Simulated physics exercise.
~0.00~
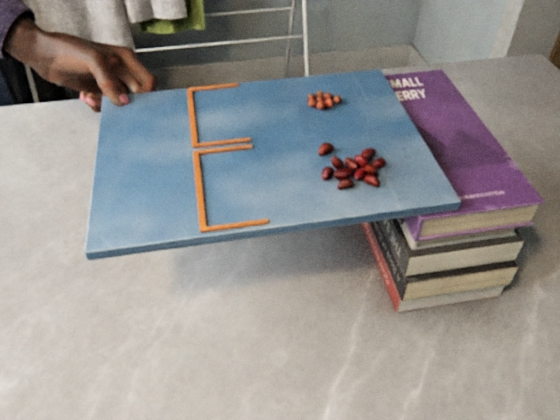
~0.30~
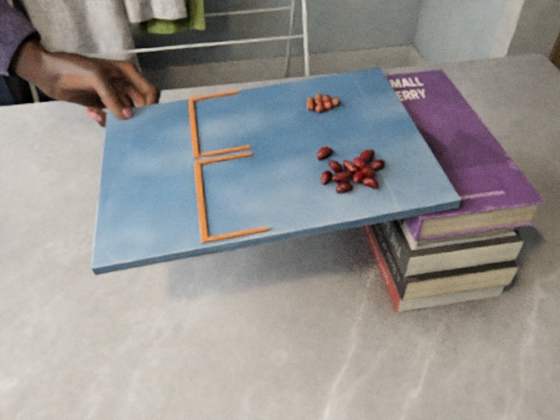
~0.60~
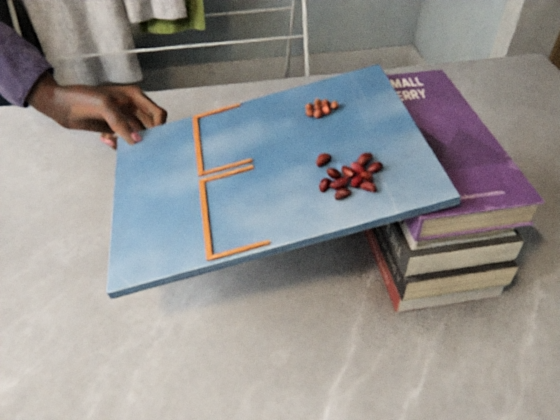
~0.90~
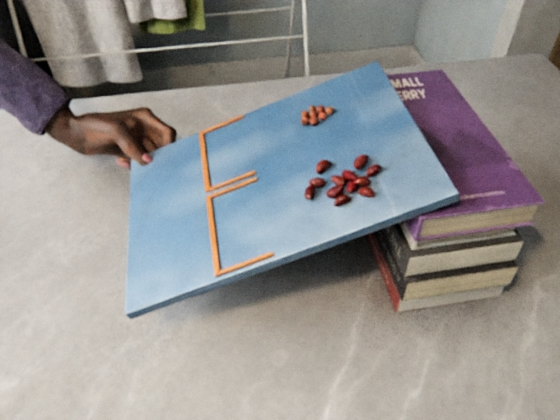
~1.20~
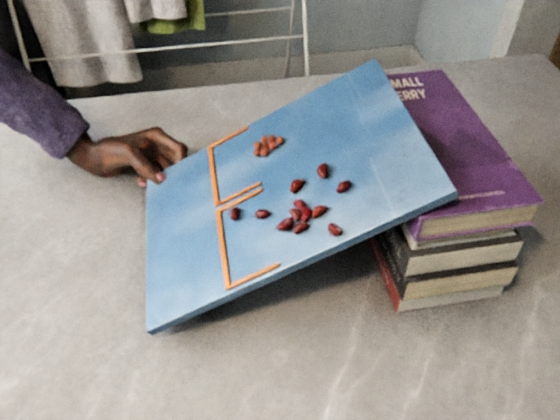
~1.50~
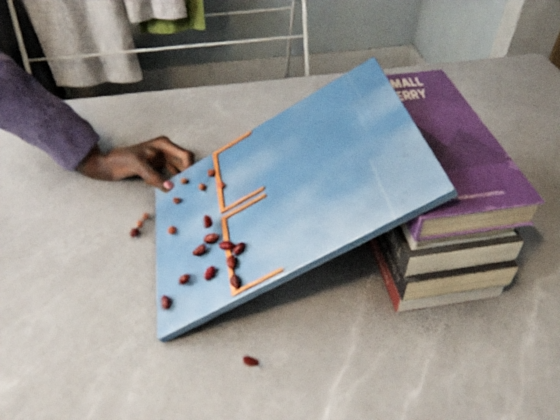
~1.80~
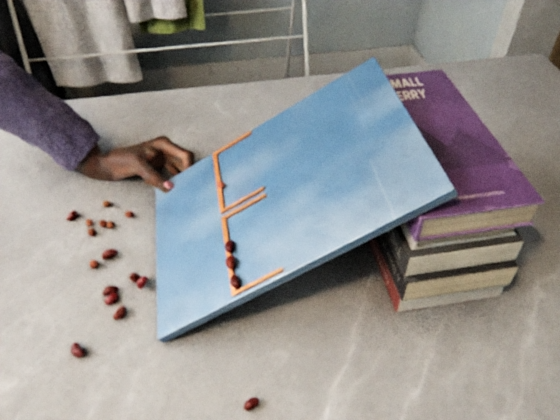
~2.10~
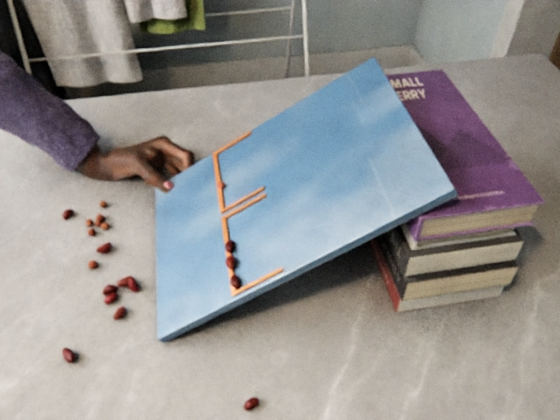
A blue board lies on a grey tabletop, seen from above and in front, its right end propped on stacked books topped by a purple one, while a hand holds its left end. Two orange brackets sit left of centre, with dark red pieces at the front and smaller reddish-brown ones behind. The hand lowers the left end, steepening the slope, and both handfuls start sliding down leftward. They spread, reach the brackets, and most spill over onto the table. The board rests steeply tilted, with a few red pieces caught at the front bracket and the others scattered on the tabletop.
